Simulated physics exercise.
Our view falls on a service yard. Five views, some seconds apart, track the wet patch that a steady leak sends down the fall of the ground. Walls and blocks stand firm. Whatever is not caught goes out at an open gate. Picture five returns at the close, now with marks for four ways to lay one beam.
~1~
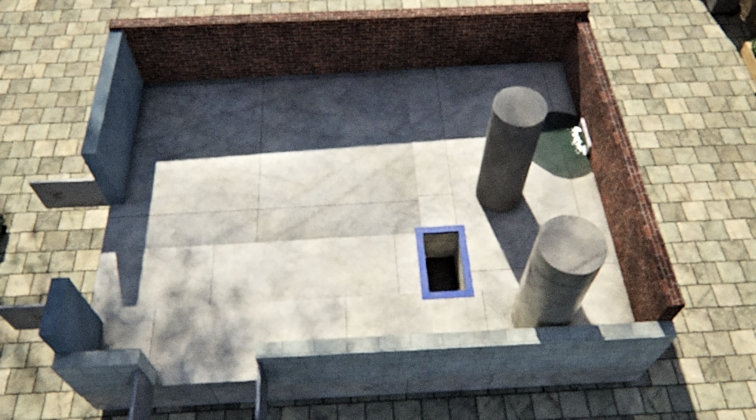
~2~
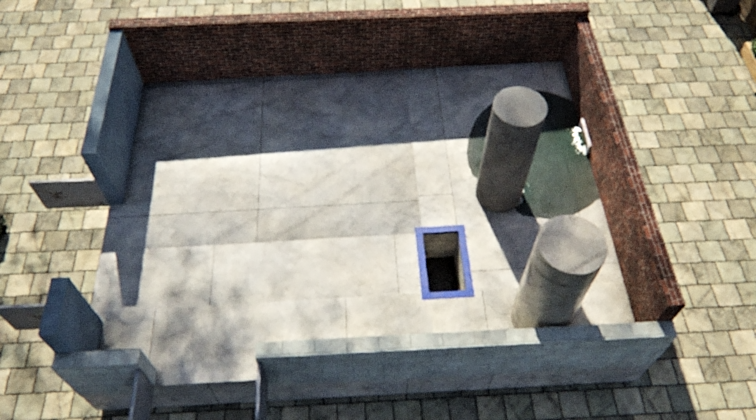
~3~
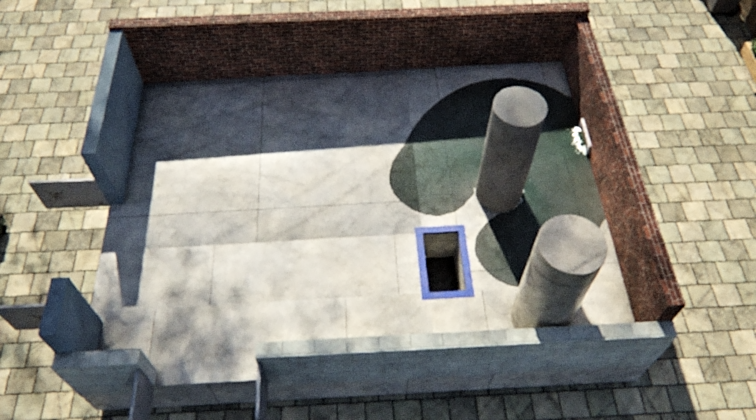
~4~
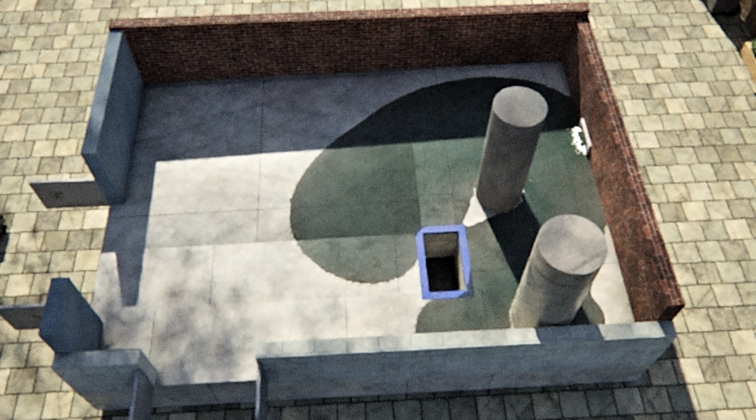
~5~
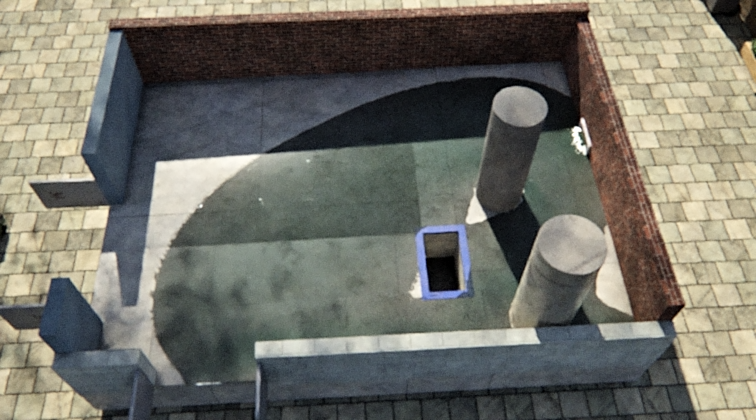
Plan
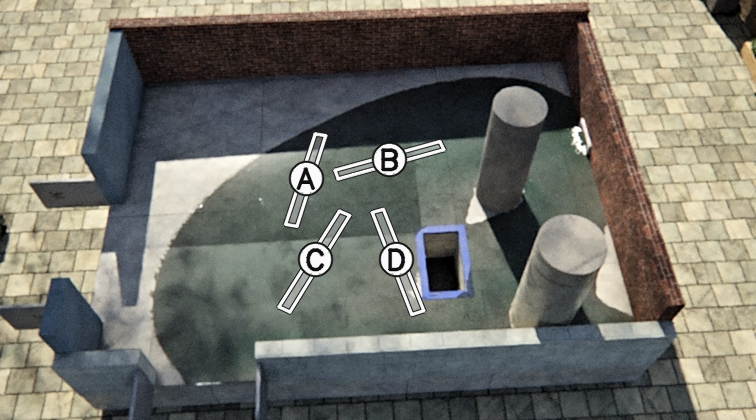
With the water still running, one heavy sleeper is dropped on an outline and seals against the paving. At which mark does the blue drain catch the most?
Spot D.
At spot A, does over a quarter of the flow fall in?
No, it does not.
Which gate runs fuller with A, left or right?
The right one.
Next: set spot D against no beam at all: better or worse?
Spot D is better.
On the marked copy, A from (291, 225) to (320, 134); B from (336, 174) to (441, 145); C from (284, 309) to (344, 213); D from (377, 210) to (417, 312).
For spot A, about 16 % of the stream runs into the blue drain, about 84 % out by the gates.
For spot B, about 18 % of the stream runs into the blue drain, about 82 % out by the gates.
For spot C, about 16 % of the stream runs into the blue drain, about 84 % out by the gates.
For spot D, about 28 % of the stream runs into the blue drain, about 72 % out by the gates.
